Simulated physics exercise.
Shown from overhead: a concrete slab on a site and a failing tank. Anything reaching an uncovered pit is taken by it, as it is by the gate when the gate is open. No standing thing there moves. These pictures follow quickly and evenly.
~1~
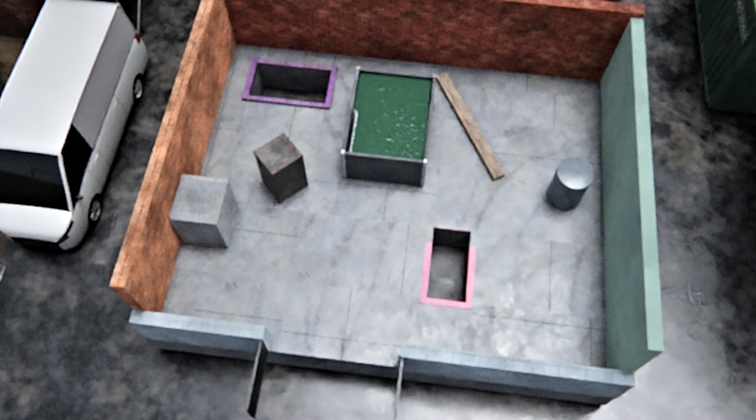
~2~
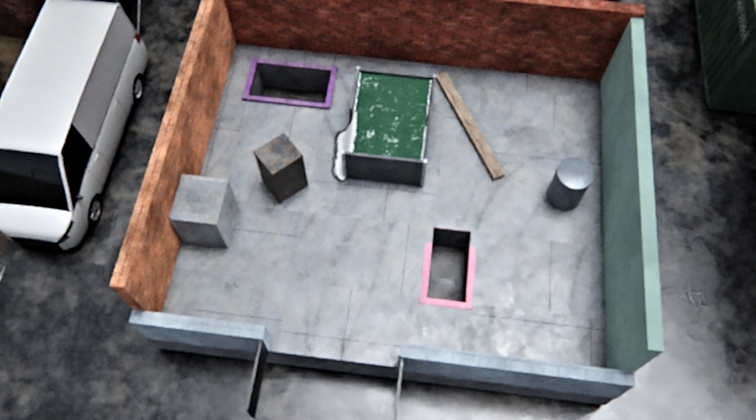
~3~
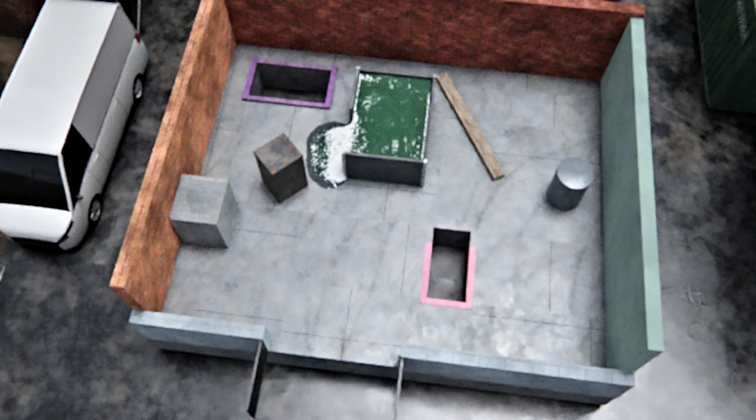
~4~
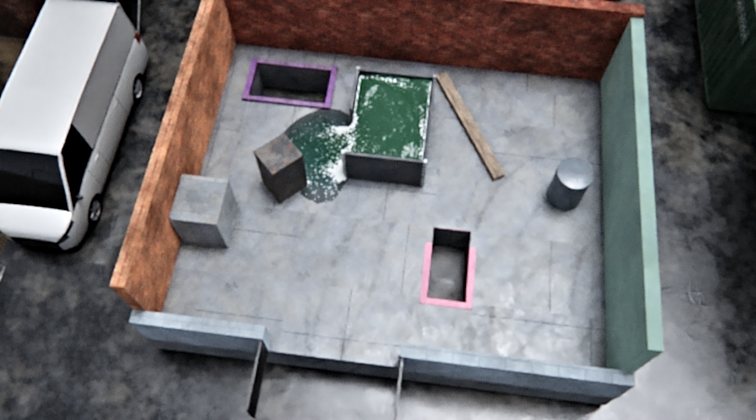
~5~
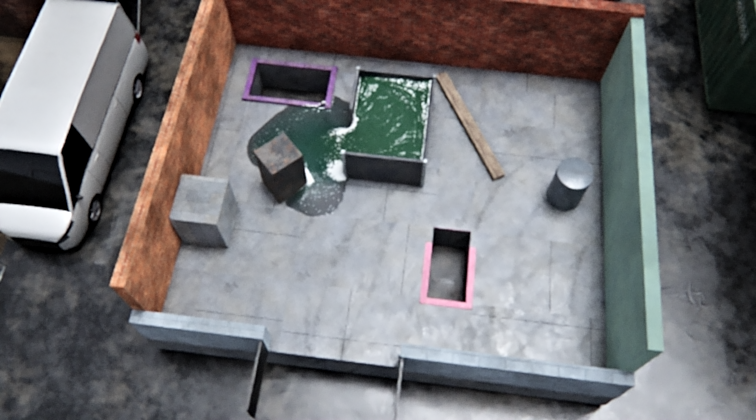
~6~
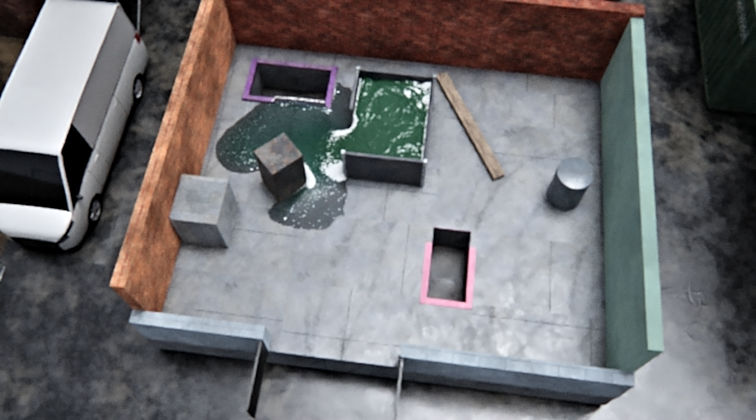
On a walled concrete slab seen from overhead, green water breaks out of the left side of an open tank, spreads left across the floor, flows around a dark block, and reaches the edge of a purple-rimmed pit.
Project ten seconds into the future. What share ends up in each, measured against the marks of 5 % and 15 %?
Measured against the marks, the gate ends up with more than 15 %; the pink pit ends up with less than 5 %; the purple pit ends up with more than 15 %.
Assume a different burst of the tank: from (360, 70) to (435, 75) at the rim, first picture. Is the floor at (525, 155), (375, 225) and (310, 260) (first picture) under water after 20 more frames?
So the first one is drenched, the next left untouched, and the last left untouched.
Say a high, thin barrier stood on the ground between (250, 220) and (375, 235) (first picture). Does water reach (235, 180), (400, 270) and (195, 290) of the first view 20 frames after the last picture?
Going one after another, I'd say reached by the flood, then kept clear of the flood, then reached by the flood.
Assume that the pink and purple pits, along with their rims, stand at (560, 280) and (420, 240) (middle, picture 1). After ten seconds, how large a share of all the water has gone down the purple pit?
Share for purple: 2 in a hundred.
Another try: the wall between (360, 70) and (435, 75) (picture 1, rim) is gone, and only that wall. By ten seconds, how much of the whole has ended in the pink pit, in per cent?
About 8 percent ends up in the pink pit, by my reckoning.
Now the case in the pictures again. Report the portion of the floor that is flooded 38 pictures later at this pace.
Roughly 50 %.
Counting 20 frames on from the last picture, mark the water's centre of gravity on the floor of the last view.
Estimate: (310, 153).
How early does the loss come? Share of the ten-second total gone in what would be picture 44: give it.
Roughly 65 per cent.
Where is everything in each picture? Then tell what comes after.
In the first frame, still water in the open tank at (390, 116).
In the second frame, the front is at (343, 179), out from the gap at (350, 148).
In the third frame, the front is at (317, 132), out from the gap at (350, 148).
In the fourth frame, the front is at a hidden place, out from the gap at (350, 149).
In the fifth frame, water pours out at (350, 149) and has run to (252, 144).
In the sixth frame, the front is at (220, 148), out from the gap at (350, 148).
A moment on, water covers 20 % of the floor; the gate 0 %, the pink pit 0 %, the purple pit 1 %.
Next, water covers 35 % of the floor; the gate 0 %, the pink pit 0 %, the purple pit 3 %.
Then, water covers 35 % of the floor; the gate 3 %, the pink pit 0 %, the purple pit 10 %.
Later, water covers 50 % of the floor; the gate 10 %, the pink pit 0 %, the purple pit 20 %.
In the end, water covers 60 % of the floor; the gate 18 %, the pink pit 2 %, the purple pit 25 %.
